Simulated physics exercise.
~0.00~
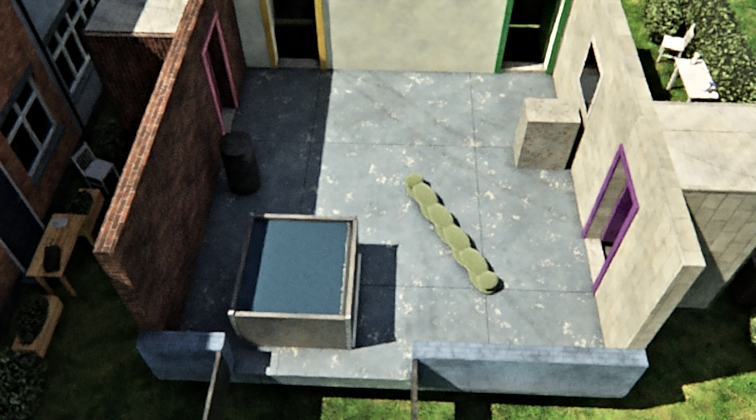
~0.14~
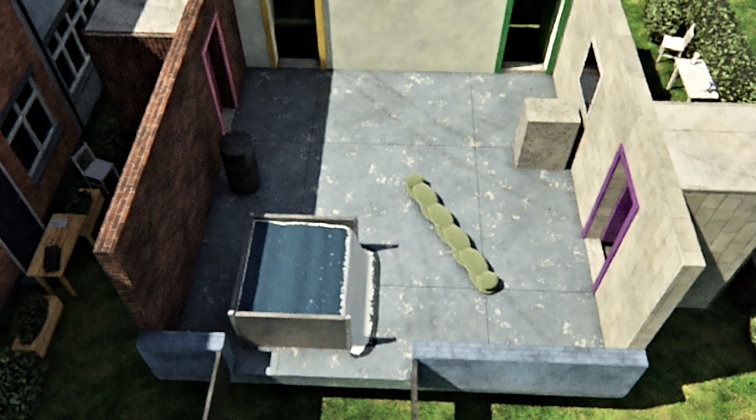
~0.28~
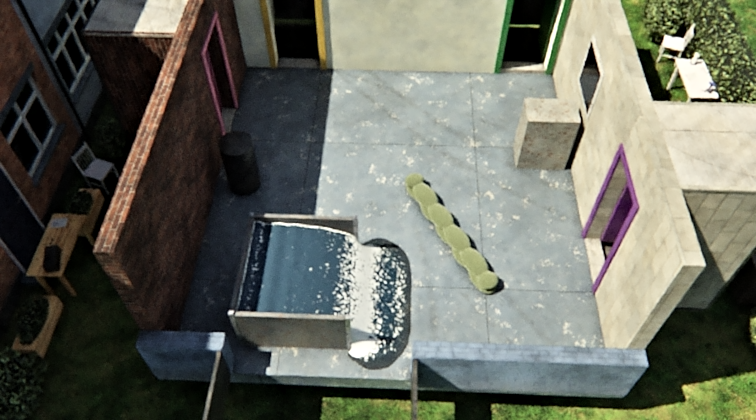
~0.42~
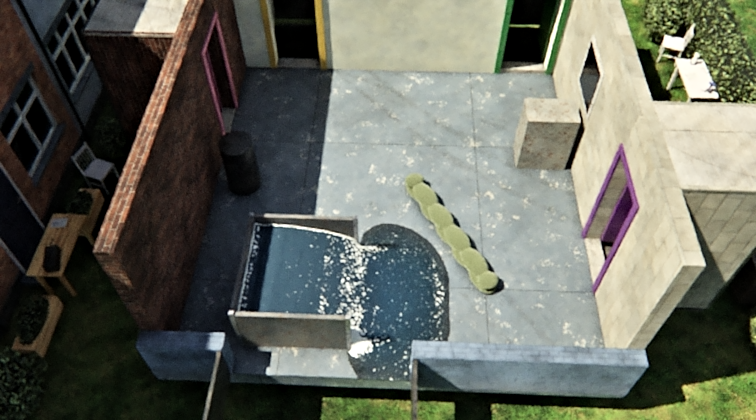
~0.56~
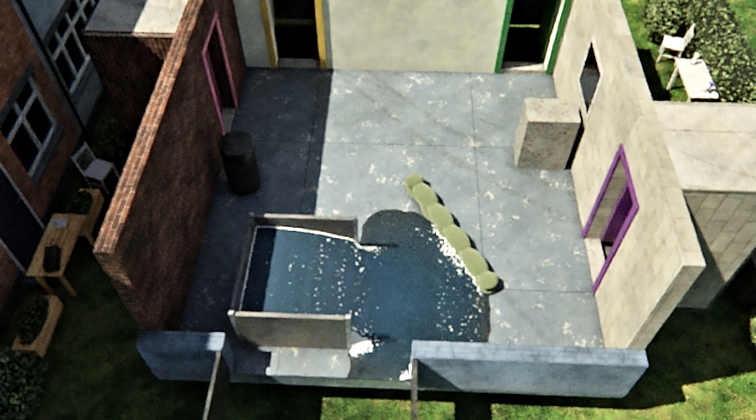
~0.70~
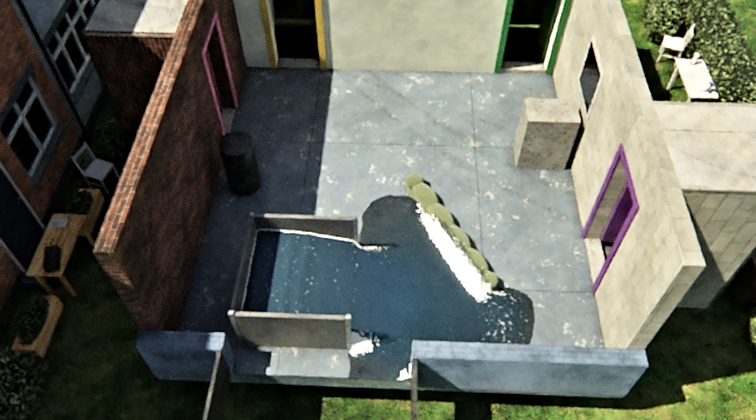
At first, an open tank of still water stands near the front of a walled, paved yard. Its right side bursts away and water pours out, foaming as it spreads rightward over the paving. The dark pool widens to the row of rounded green bushes, whitening along them and creeping around both ends.
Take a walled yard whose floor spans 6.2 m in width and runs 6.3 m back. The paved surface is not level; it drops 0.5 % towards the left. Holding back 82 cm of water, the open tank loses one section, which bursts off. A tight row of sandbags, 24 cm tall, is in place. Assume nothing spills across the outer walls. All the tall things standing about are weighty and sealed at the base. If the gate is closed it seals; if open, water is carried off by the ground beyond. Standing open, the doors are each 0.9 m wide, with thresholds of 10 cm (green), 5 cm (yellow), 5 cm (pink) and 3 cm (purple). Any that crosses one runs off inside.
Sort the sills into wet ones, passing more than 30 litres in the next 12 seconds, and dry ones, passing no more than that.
Green door: Dry; yellow door: Wet; pink door: Wet; purple door: Wet.
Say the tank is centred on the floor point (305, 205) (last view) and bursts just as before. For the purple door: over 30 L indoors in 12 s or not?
Then the purple door exceeds it.
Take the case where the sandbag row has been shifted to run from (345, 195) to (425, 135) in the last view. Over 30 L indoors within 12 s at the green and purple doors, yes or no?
Doors: Green stays under / purple exceeds.
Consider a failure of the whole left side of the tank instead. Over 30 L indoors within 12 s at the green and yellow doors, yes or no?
Versus the limit - green: Within, yellow: Exceeded.
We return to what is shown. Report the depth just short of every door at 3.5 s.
Depths: Green door 0 cm, yellow door 0 cm, pink door 0 cm, purple door 10 cm.
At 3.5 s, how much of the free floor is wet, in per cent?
55 %.
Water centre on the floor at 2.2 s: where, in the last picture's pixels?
Close to (448, 295) in the last picture.
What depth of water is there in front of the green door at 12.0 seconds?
It's some 1.5 centimetres deep.
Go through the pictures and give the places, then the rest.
In the first frame, the open tank at (297, 266) is whole and still, 82 cm deep.
In the second frame, the front is at a hidden place, 0.9 m from the gap at (351, 286); 0.5 m2 of floor is under water; 82 cm left at the back of the open tank.
In the third frame, the front is at a hidden place, 1.2 m from the gap at (351, 289); 1.5 m2 of floor is under water; 75 cm left at the back of the open tank.
In the fourth frame, water pours out at (351, 290) and has run 1.5 m, to a hidden place; typically 11 cm deep outside, 69 cm at the open tank's back.
In the fifth frame, the front is at (483, 335), 2.0 m from the gap at (351, 291); 4.5 m2 of floor is under water; 68 cm left at the back of the open tank.
In the sixth frame, water pours out at (351, 291) and has run 2.6 m, to (528, 326); typically 10 cm deep outside, 60 cm at the open tank's back.
After 1.4 s water covers 25 % of the floor and is deepest (68 cm) near (605, 371); green door not reached, yellow door not reached, pink door not reached, purple door not reached.
After 2.2 s water covers 35 % of the floor and is deepest (49 cm) near (592, 370); green door not reached, yellow door not reached, pink door not reached, purple door 16 cm at the sill, 11 L in.
After 3.5 s water covers 55 % of the floor and is deepest (29 cm) near (559, 177); green door not reached, yellow door not reached, pink door not reached, purple door 10 cm at the sill, 56 L in.
After 7.0 s water covers 80 % of the floor and is deepest (16 cm) near (279, 86); green door 4 cm at the sill, 1 L in, yellow door 9 cm at the sill, 12 L in, pink door 9 cm at the sill, 6 L in, purple door 5 cm at the sill, 95 L in.
After 12.0 s water covers 95 % of the floor and is deepest (10 cm) near (174, 355); green door 1 cm at the sill, 1 L in, yellow door 7 cm at the sill, 59 L in, pink door 8 cm at the sill, 55 L in, purple door 3 cm at the sill, 103 L in.
